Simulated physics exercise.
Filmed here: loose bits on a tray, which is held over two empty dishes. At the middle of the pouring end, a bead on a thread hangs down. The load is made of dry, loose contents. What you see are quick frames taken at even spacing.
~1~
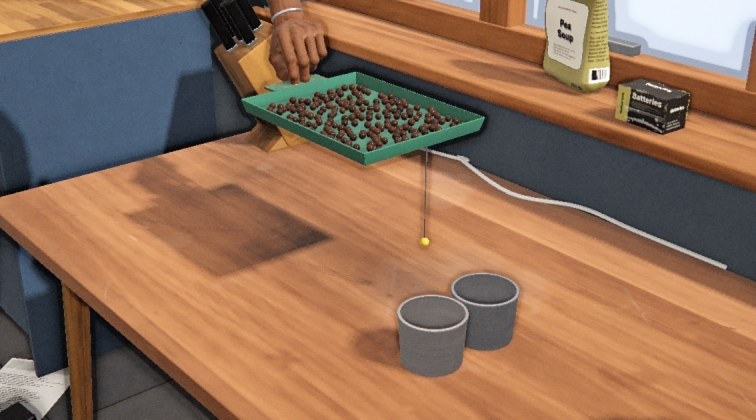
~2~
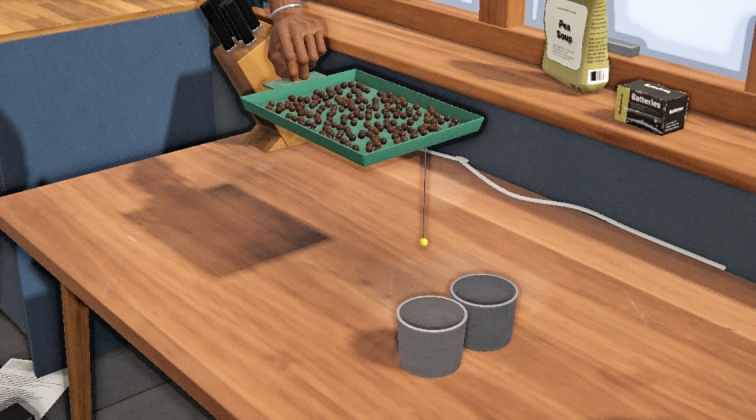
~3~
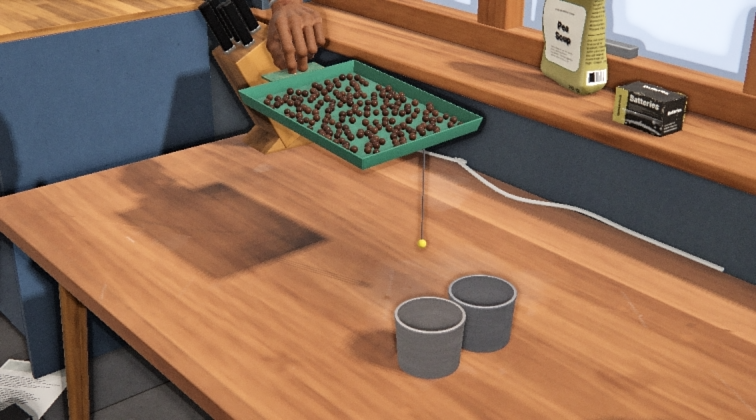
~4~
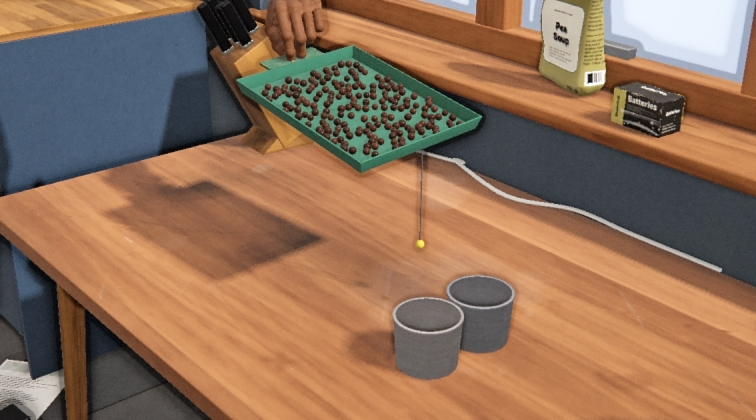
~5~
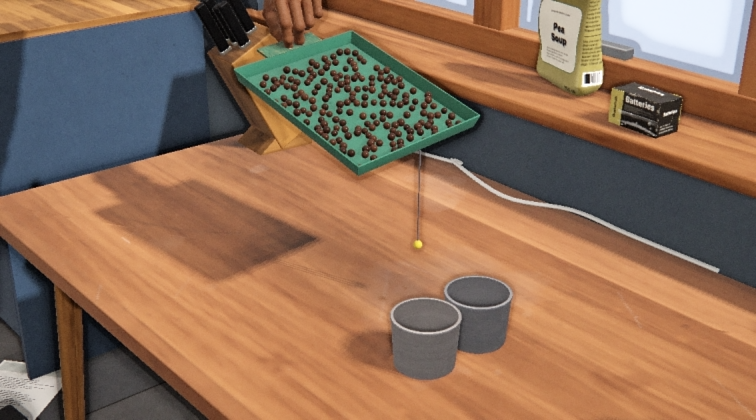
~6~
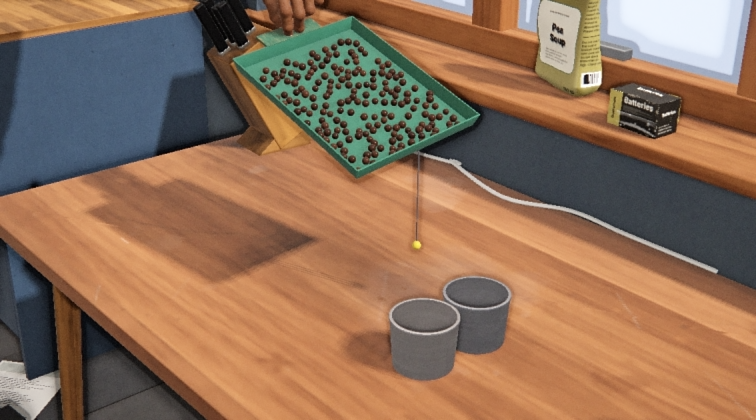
In a kitchen, seen from above at an angle, a wooden table stands below a windowsill holding a bottle and a small dark box. A hand grips a green tray of brown balls over two grey dishes, with a yellow bead hanging on a thread. The hand tilts the tray increasingly toward its lower left front corner, the balls begin shifting, and the view drifts very slightly.
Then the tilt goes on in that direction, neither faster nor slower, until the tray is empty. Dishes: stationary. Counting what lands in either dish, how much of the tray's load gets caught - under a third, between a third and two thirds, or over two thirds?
Over two thirds lost.
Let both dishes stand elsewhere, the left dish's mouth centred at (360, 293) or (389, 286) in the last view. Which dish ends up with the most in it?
The one on the left side, and then the one on the left side.
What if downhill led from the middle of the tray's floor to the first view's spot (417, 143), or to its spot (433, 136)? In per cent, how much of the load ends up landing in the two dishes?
The first try yields 0 percent and the second 0 percent.
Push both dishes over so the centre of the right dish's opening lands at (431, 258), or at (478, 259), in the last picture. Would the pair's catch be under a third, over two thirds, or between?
Taking the tries in order: Between a third and two thirds and less than a third.
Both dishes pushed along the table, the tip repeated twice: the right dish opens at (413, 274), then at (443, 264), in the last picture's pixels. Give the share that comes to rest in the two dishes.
Roughly 80% first, roughly 60% second.
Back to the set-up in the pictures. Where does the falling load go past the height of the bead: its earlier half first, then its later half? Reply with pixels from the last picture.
I'd say around (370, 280) at first, then around (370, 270).
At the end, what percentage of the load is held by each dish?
For the left dish 0 per cent, for the right dish 0.
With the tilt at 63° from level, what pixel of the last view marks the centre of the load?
Near (375, 161).
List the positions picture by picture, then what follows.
The first picture shows corners of the pouring end at (365, 152) and (479, 117), level; middle of the load at (361, 118), chocolate balls; left dish at (456, 346); right dish at (508, 320); bead on its thread at (424, 242).
The second picture shows corners of the pouring end at (364, 153) and (479, 117), level; middle of the load at (361, 117).
The third picture shows corners of the pouring end at (363, 156) and (478, 117), tipped barely, lowest at the left corner; middle of the load at (359, 113).
The fourth picture shows corners of the pouring end at (362, 160) and (476, 116), tipped a little, lowest at the left corner; middle of the load at (358, 108).
The fifth picture shows corners of the pouring end at (359, 163) and (475, 115), tipped clearly, lowest at the left corner; middle of the load at (357, 103), a small part on the move.
The sixth picture shows corners of the pouring end at (358, 167) and (474, 114), tipped clearly, lowest at the left corner; middle of the load at (358, 102), nearly all on the move; left dish at (447, 349); right dish at (499, 324).
Soon, tray tipped steeply; most on the tray; a stray few outside both; about a quarter in the air.
A while on, tray tipped right over; a small part on the tray; most outside both; a small part in the air.
Towards the end, tray tipped past a quarter turn; all outside both.
Finally, tray tipped past a quarter turn; none in the left dish; none in the right dish; all outside both.
